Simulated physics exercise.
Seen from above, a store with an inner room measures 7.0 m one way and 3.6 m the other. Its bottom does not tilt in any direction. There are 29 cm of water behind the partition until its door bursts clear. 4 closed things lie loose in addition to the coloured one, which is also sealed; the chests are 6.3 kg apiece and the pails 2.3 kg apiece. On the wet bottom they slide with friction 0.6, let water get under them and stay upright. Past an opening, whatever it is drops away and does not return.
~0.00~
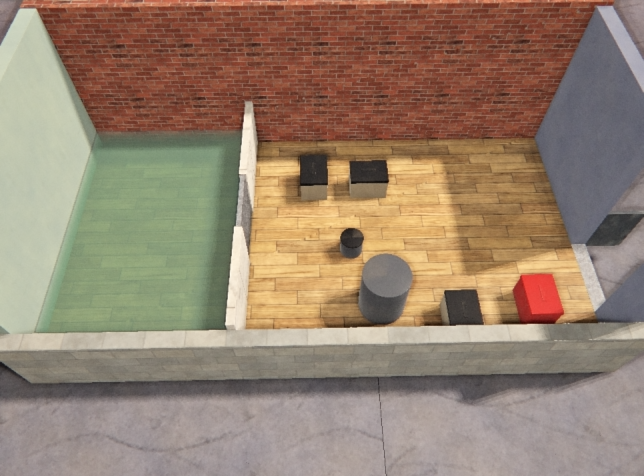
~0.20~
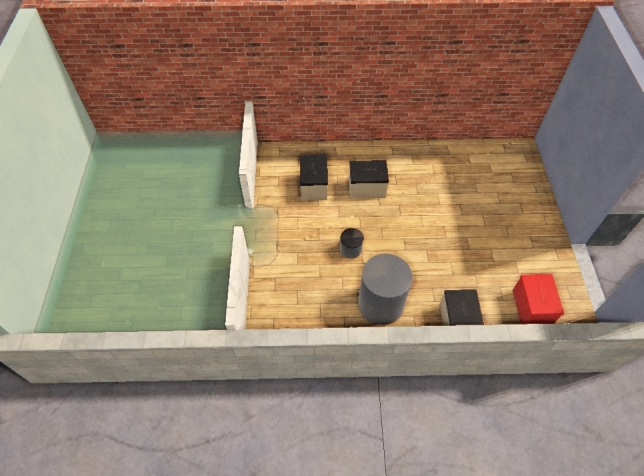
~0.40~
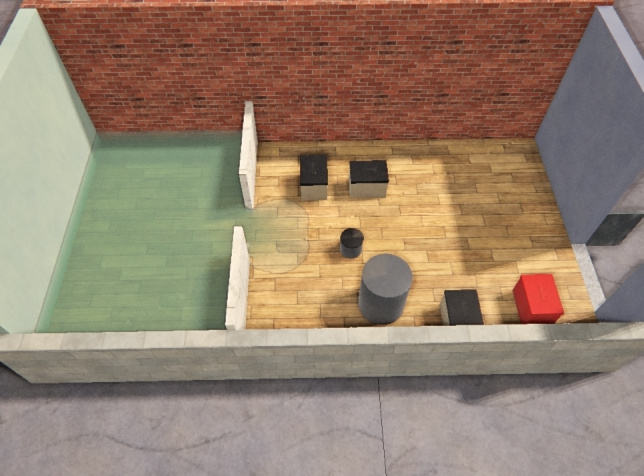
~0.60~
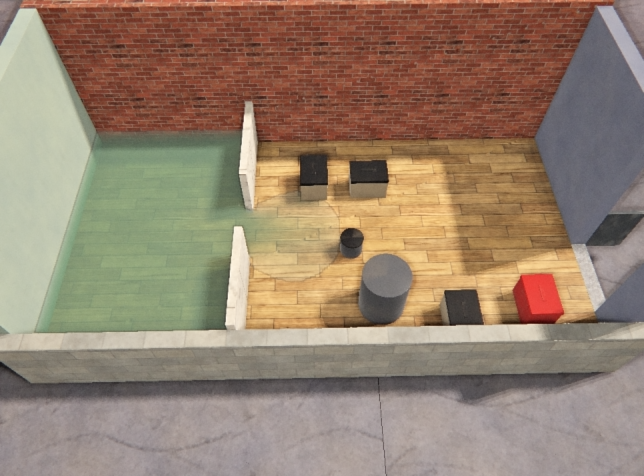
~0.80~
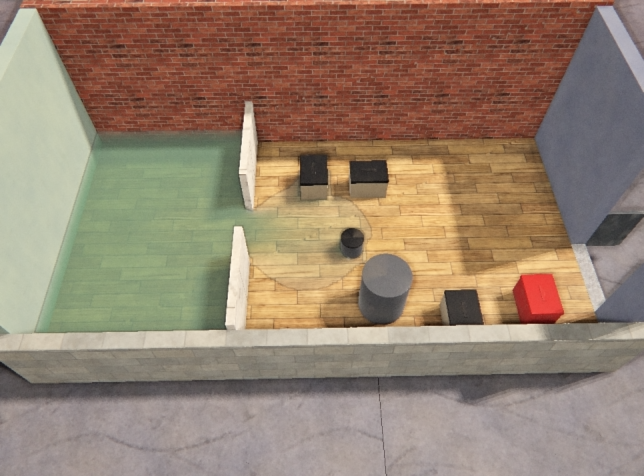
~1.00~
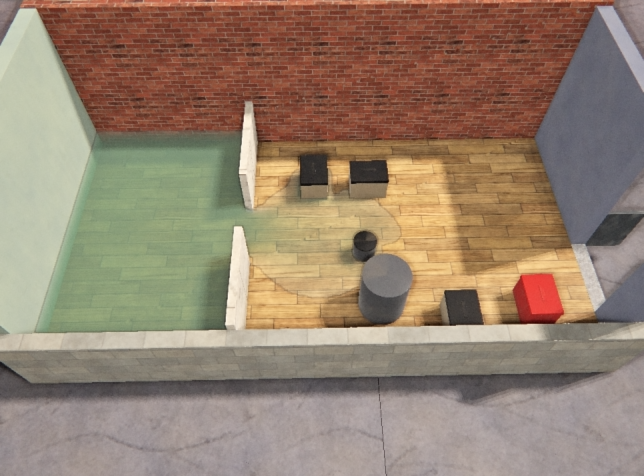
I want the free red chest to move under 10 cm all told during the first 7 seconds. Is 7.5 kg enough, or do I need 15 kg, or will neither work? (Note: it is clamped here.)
You need 15 kg.
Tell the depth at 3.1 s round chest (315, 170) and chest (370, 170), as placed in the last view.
Roughly 4 and 4 cm.
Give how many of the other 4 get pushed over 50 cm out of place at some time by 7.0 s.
4.
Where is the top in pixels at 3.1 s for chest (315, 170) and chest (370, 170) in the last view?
Near (351, 131) and (417, 136).
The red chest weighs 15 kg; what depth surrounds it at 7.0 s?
Something like 5 centimetres.
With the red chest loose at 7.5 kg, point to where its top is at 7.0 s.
Pixel estimate: Near (587, 307).
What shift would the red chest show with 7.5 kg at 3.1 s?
Displacement near 10 cm.
After 1.4 s the red chest would be 0 cm from its start with 7.5 kg and 0 cm from its start with 15 kg; 0 cm of water round it then.
After 3.1 s the red chest would be 11 cm from its start with 7.5 kg and 0 cm from its start with 15 kg; 3 cm of water round it then.
After 4.9 s the red chest would be 41 cm from its start with 7.5 kg and 0 cm from its start with 15 kg; 3 cm of water round it then.
After 7.0 s the red chest would be 53 cm from its start with 7.5 kg and 0 cm from its start with 15 kg; 5 cm of water round it then.
